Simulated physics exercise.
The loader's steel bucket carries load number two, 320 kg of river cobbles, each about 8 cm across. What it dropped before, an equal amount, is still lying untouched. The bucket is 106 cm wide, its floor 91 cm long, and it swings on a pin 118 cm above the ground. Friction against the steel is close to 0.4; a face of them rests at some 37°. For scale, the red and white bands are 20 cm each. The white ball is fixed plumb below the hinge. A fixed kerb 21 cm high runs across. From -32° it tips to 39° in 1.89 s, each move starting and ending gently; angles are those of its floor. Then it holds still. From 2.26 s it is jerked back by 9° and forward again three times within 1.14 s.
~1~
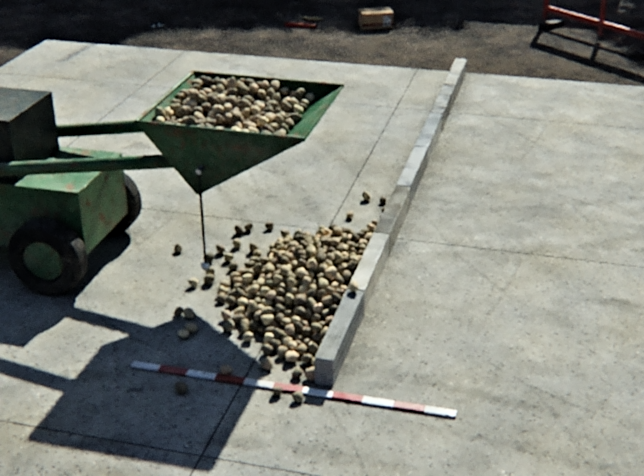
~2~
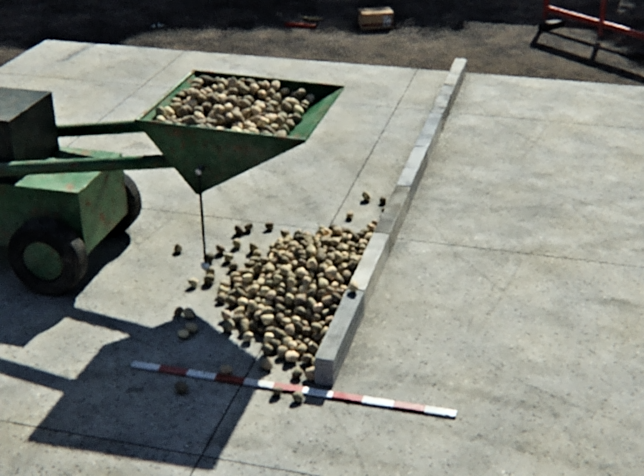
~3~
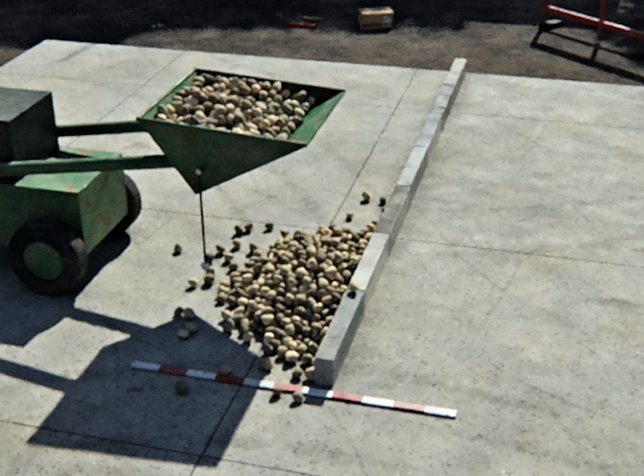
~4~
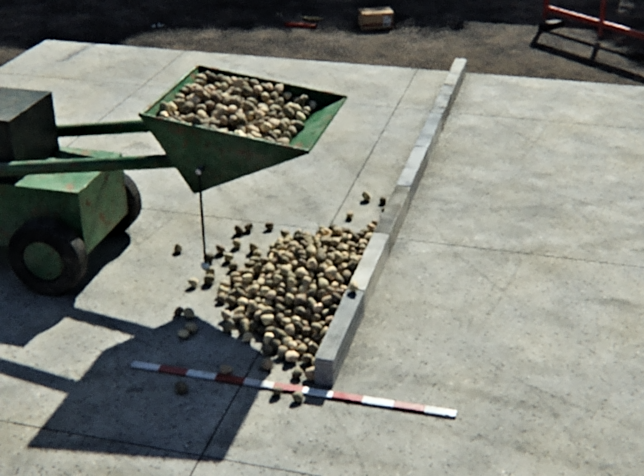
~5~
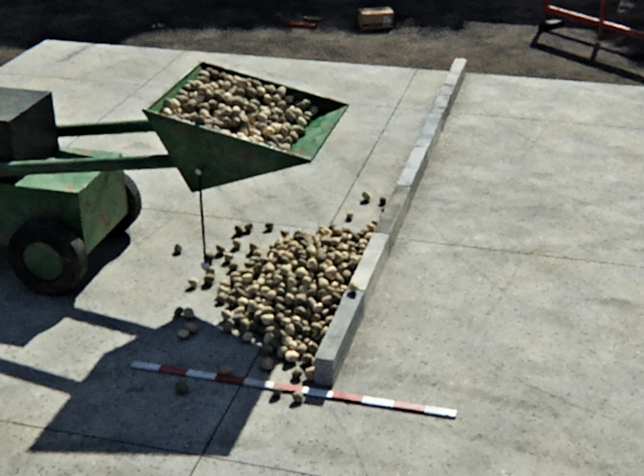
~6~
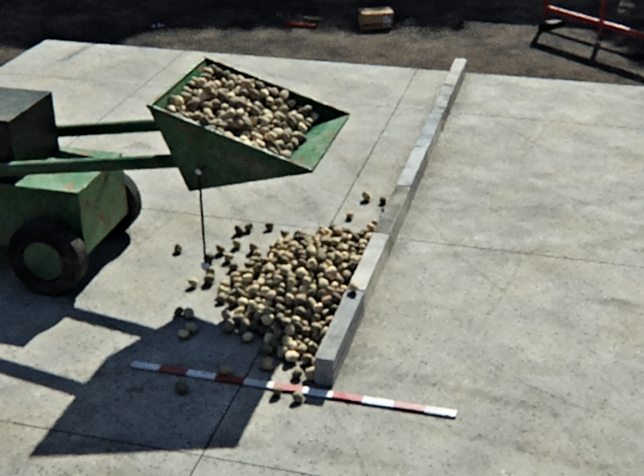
A green loader stands at the left of a sunlit concrete yard, seen from above at an angle by a camera that stays still. Its raised bucket is heaped with tan, rounded stones, and a similar pile lies below against a low grey kerb, near a red and white banded pole. The bucket tilts slightly, its right lip lowering and back edge rising, while the pile stays still.
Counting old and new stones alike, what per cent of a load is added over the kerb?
Close to 31 parts in a hundred.
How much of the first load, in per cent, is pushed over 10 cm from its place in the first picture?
Roughly 5 per cent of them.
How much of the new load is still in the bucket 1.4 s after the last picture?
It holds some 25 per cent.
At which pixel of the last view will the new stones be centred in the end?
Their middle is at about (343, 274).
Then, 0.8 s after the last picture the floor is at 28°; in per cent of one load, 98 in the bucket, 102 on this side of the kerb; the foremost stones are at (342, 299).
Then, 1.4 s after the last picture the floor is at 39°; in per cent of one load, 26 in the bucket, 167 on this side of the kerb, 7 over the kerb; the foremost stones are at (404, 294).
Then, 3.2 s after the last picture the floor is at 39°; in per cent of one load, 0 in the bucket, 169 on this side of the kerb, 31 over the kerb; the foremost stones are at (518, 287).
Then, 5.7 s after the last picture the floor is at 39°; in per cent of one load, 0 in the bucket, 169 on this side of the kerb, 31 over the kerb; the foremost stones are at (518, 287). Net gain over the kerb, 31.
